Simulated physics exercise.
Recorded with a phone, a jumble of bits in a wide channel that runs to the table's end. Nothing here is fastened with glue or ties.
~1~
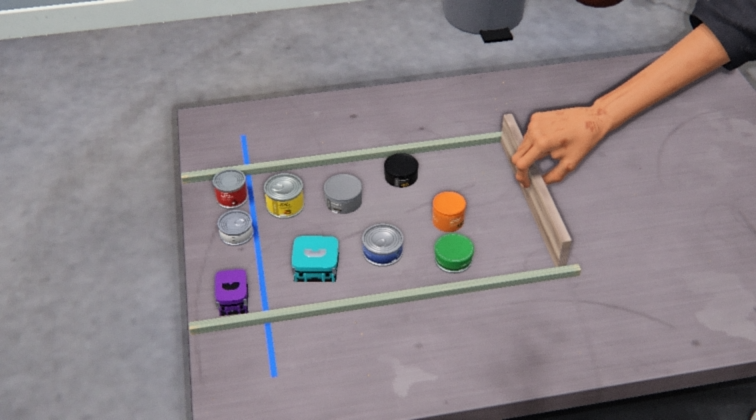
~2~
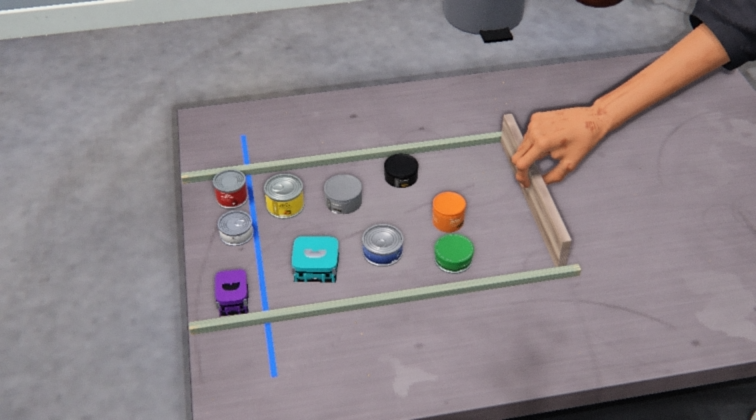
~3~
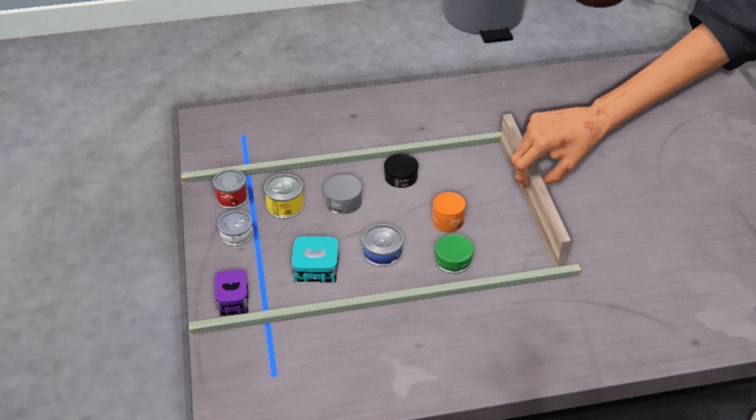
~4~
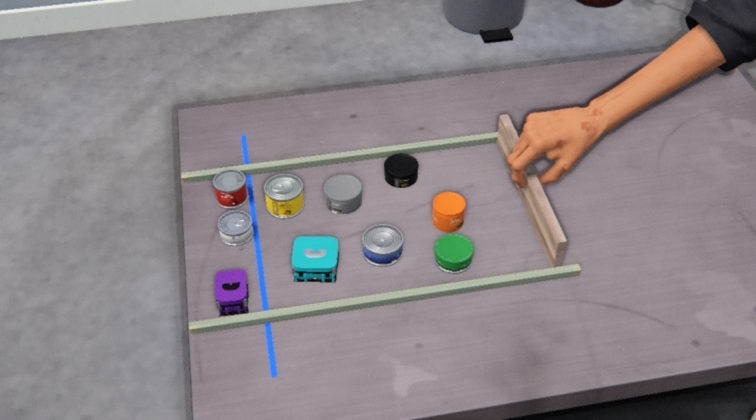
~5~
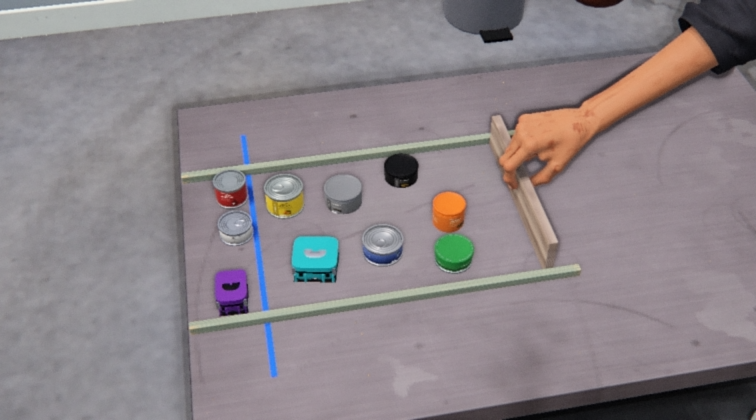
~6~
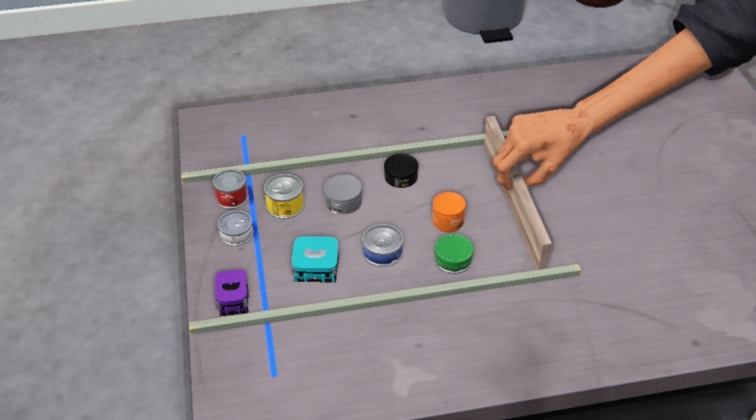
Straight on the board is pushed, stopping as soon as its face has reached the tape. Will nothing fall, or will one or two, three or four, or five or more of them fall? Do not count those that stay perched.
The sweep knocks one or a pair off.
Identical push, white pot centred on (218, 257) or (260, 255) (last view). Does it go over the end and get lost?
Results in order - still up; still up.
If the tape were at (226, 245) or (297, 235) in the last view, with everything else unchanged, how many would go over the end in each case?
Counts per try: 5; 0.
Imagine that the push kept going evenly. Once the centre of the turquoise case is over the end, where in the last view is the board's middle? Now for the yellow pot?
(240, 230) and then (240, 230), give or take.
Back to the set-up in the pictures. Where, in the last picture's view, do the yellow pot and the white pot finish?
The first one ends at (197, 204), the second at (208, 233).
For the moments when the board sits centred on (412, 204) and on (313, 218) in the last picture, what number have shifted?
One spot: 4. Other spot: 9.
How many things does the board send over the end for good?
Exactly 2.
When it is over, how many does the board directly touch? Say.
The count in contact is 5.
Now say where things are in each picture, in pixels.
The first picture shows purple case (232, 293); red pot (231, 189); white pot (236, 228); board (533, 187); tape (257, 240).
The second picture shows red pot (231, 189); grey tub (343, 194).
The third picture shows white pot (236, 228); turquoise case (316, 260).
The fourth picture shows purple case (232, 293); blue tin (383, 245).
The fifth picture shows red pot (231, 189); orange tub (449, 212).
The sixth picture shows purple case (232, 293); red pot (231, 189); white pot (236, 228); board (514, 190); tape (257, 240).
Early on, none off yet; purple case at rest near (232, 293); red pot at rest near (231, 189); white pot at rest near (236, 228).
Finally, the number that fall off is one or two; lost, red pot and purple case.
